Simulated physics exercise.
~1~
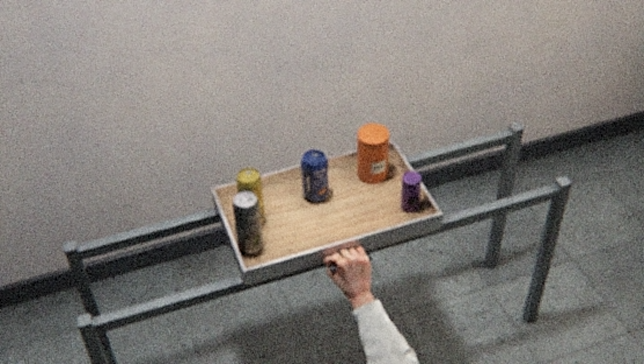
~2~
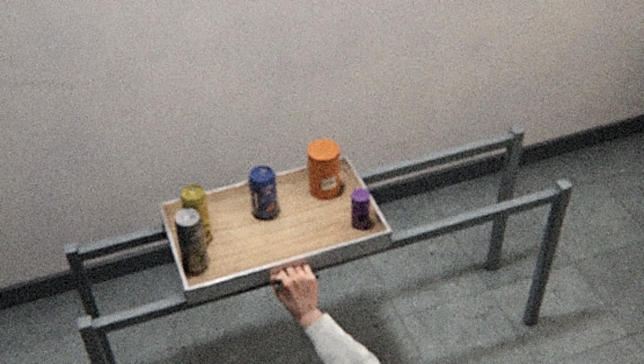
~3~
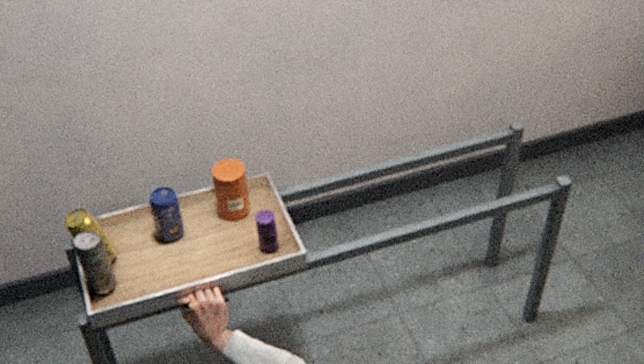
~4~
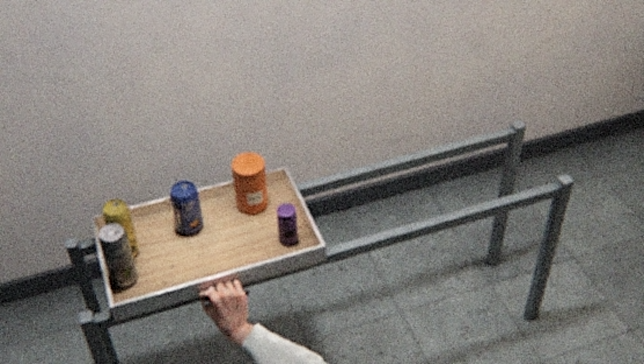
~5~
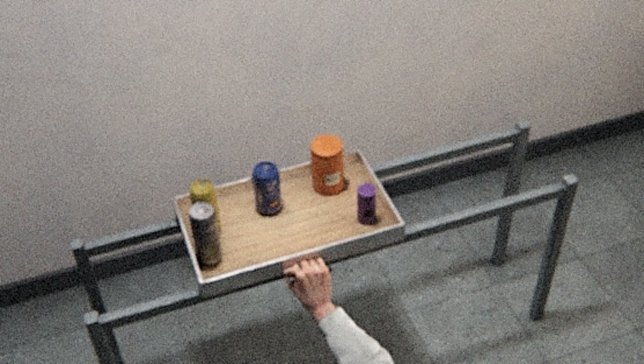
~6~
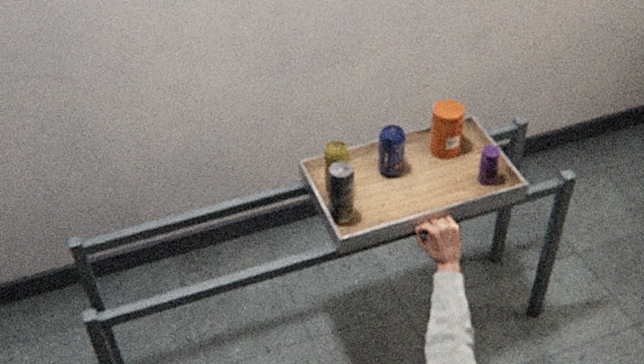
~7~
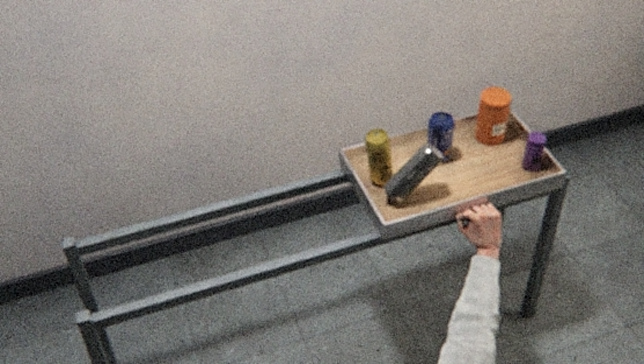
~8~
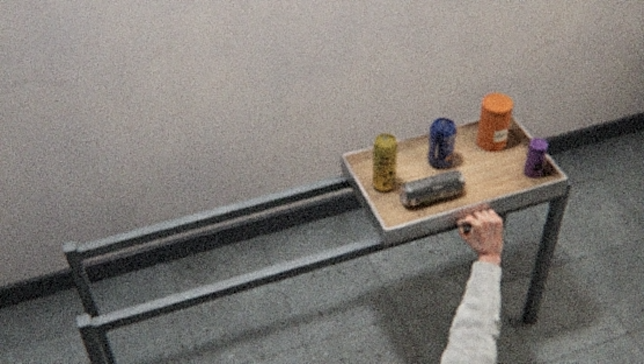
A hand sliding a tray of containers left along a rack, then right to the far end, where the grey can topples over.
